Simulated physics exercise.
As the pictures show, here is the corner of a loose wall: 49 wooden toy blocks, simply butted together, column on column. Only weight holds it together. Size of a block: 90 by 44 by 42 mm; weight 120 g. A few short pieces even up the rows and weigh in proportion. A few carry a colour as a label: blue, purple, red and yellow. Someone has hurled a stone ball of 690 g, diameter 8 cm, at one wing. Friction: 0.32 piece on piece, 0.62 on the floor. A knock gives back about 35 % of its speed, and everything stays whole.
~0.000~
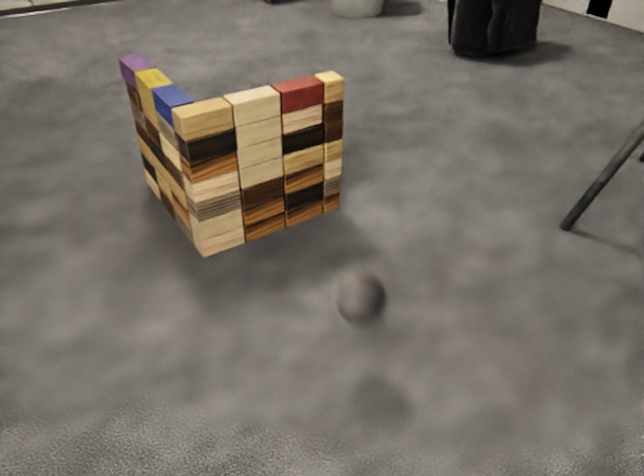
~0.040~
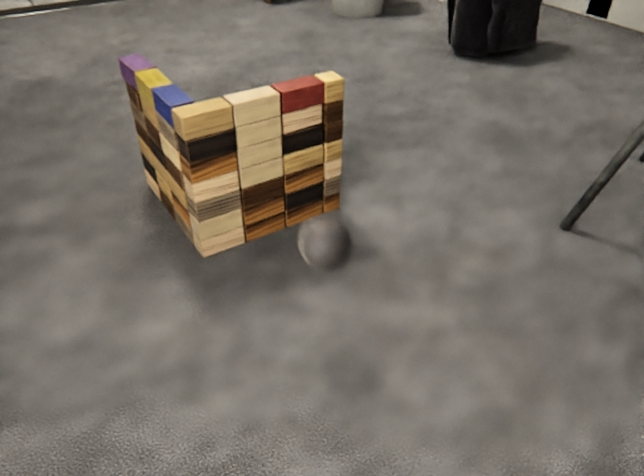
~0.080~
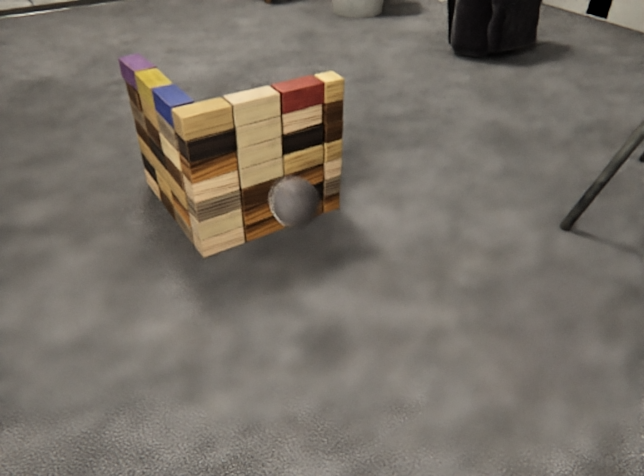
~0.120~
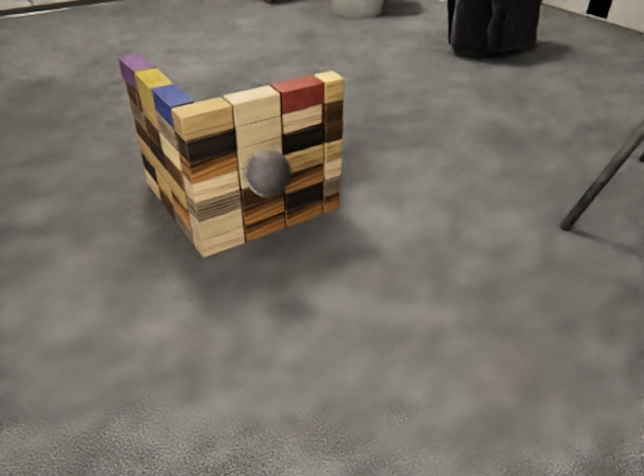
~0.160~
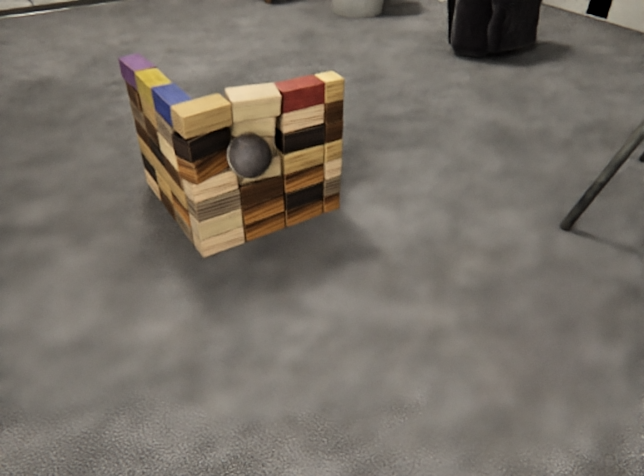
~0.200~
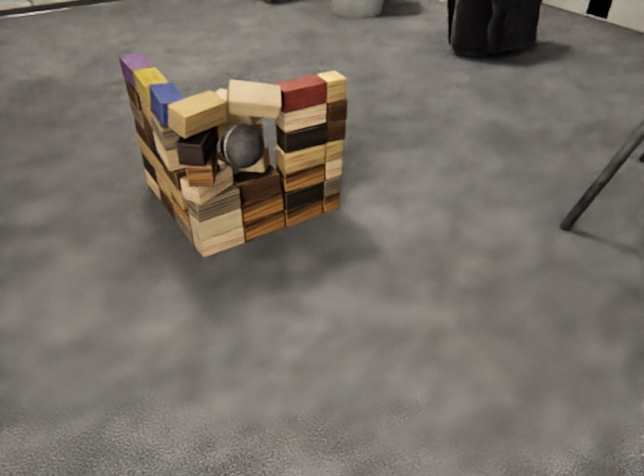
On a grey floor, a round grey ball flew up and leftward into the right-hand side of a small corner wall of wooden blocks, knocking several near the top loose and opening a gap.
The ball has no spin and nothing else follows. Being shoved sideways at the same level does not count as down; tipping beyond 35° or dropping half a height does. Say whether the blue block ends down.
In the end the blue block falls.
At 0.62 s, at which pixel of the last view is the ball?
Around (197, 153).
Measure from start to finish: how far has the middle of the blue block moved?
About 50 cm.
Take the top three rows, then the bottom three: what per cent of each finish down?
From the top 30, from the bottom 20 per cent.
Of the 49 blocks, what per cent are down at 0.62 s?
By then 10 per cent.
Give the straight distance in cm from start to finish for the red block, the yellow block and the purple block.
Red 0, yellow 2, purple 2.
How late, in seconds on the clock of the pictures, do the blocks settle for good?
Around 1.5 s.
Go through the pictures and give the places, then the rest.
In the first picture (each place is the centre of the face we see best), ball (359, 299) 31 cm from contact, 2.5 m/s; blue block (172, 94); red block (305, 98); purple block (136, 62); all as stacked.
In the second picture, ball (325, 244) 22 cm from contact, 2.4 m/s; blue block (172, 94).
In the third picture, ball (295, 202) 13 cm from contact, 2.3 m/s; blue block (172, 94).
In the fourth picture, ball (267, 173) 44 mm from contact, 2.2 m/s; blue block (172, 94).
In the fifth picture, ball (249, 156) after contact, 1.0 m/s; blue block (172, 93); steepest lean 13°, the block at (257, 110); 11 have shifted.
In the sixth picture, ball (242, 146) after contact, 0.9 m/s; blue block (167, 92) tilted 7°; yellow block (150, 76) moved 8 mm; red block (306, 98) moved 5 mm; steepest lean 37°, the block at (254, 111); 1 of the 49 blocks down, 31 disturbed in all.
By 0.32 s, ball still moving; 4 of the 49 blocks down; blue block tilted 4°; red block moved 8 mm.
By 0.62 s, ball still moving; 4 of the 49 blocks down; blue block tilted 12°; yellow block moved 14 mm.
By 0.96 s, ball still moving; 13 of the 49 blocks down; blue block tilted 65°, 16 cm lower; yellow block moved 14 mm.
When it is over (1.6 s), ball rolling away; 13 of the 49 blocks down; blue block upside down; yellow block moved 14 mm; red block moved 7 mm. In pixels of the last frame, middles, yellow block near (150, 87).
